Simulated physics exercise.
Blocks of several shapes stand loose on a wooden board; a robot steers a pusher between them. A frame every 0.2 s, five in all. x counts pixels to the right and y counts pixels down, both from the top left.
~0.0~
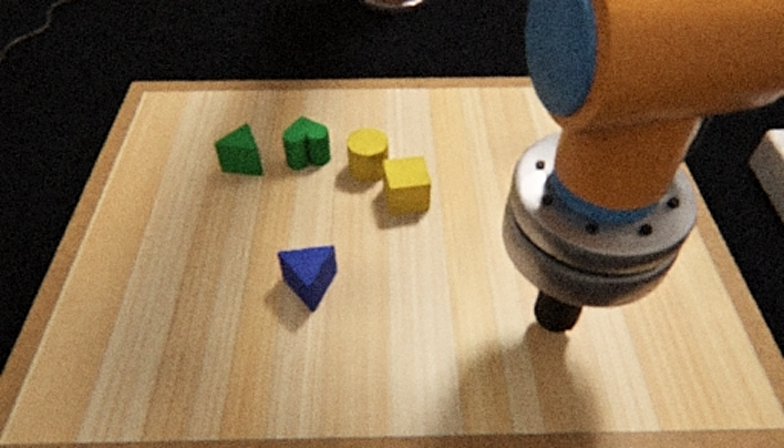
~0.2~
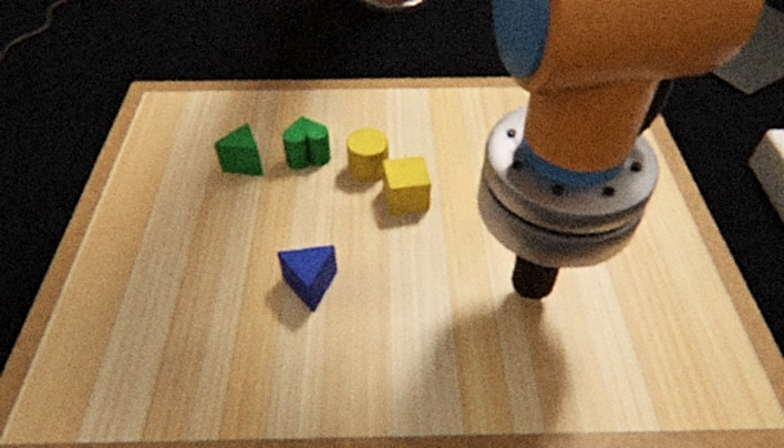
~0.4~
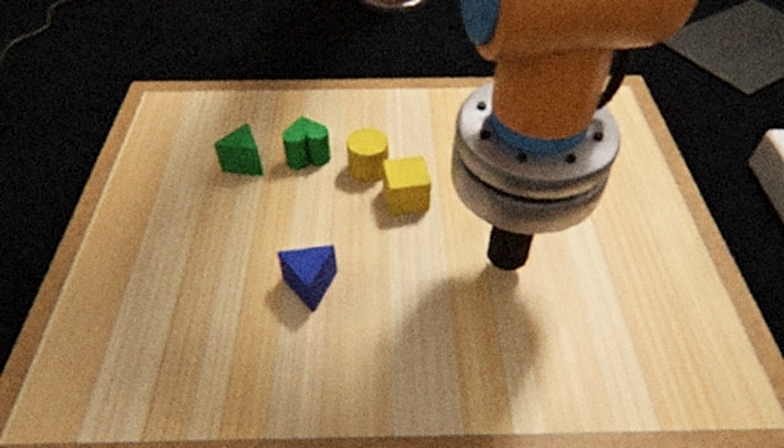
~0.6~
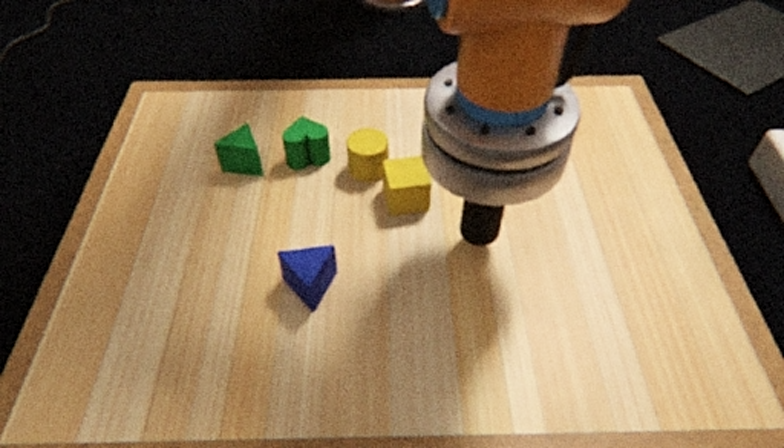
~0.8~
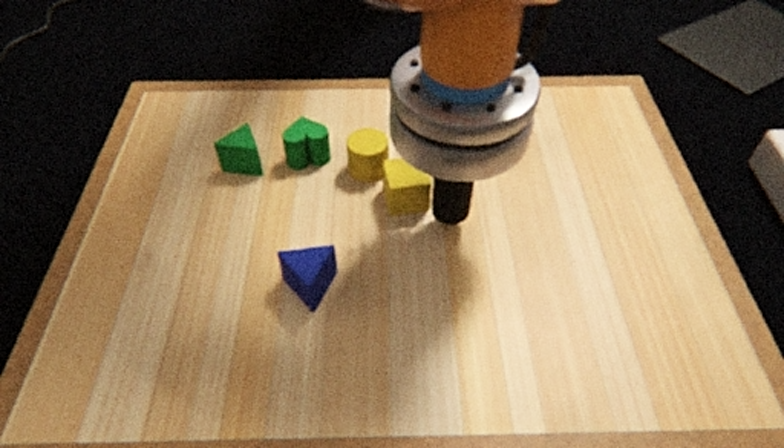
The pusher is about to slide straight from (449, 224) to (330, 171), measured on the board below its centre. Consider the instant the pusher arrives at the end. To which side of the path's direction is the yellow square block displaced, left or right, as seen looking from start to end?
It's going to go left.
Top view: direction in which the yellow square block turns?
From above, the turn goes anticlockwise.
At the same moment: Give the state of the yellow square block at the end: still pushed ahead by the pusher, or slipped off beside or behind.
The pusher still has it in front.
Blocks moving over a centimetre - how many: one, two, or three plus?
Looking at the path, I think three or more of the blocks end up more than 1 cm away.
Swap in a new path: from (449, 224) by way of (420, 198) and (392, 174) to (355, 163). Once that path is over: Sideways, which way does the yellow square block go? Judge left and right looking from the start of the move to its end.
Moves left.
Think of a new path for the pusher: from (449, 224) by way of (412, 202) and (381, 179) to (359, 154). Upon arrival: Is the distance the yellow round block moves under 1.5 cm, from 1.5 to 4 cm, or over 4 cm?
It will fall in the top band, over 4 cm.
The first path, step by step. One third of the way, pusher at (408, 191); yellow round block at (355, 133); yellow square block at (369, 159).
Two thirds of the way, pusher at (366, 173); green heart-shaped block at (291, 124), turned 50° anticlockwise; yellow round block at (333, 114); yellow square block at (327, 144), turned 20° anticlockwise.
At the end, pusher at (328, 157); green triangle still; green heart-shaped block at (267, 118), turned 40° anticlockwise; yellow round block at (329, 111); yellow square block at (292, 132), turned 40° anticlockwise.
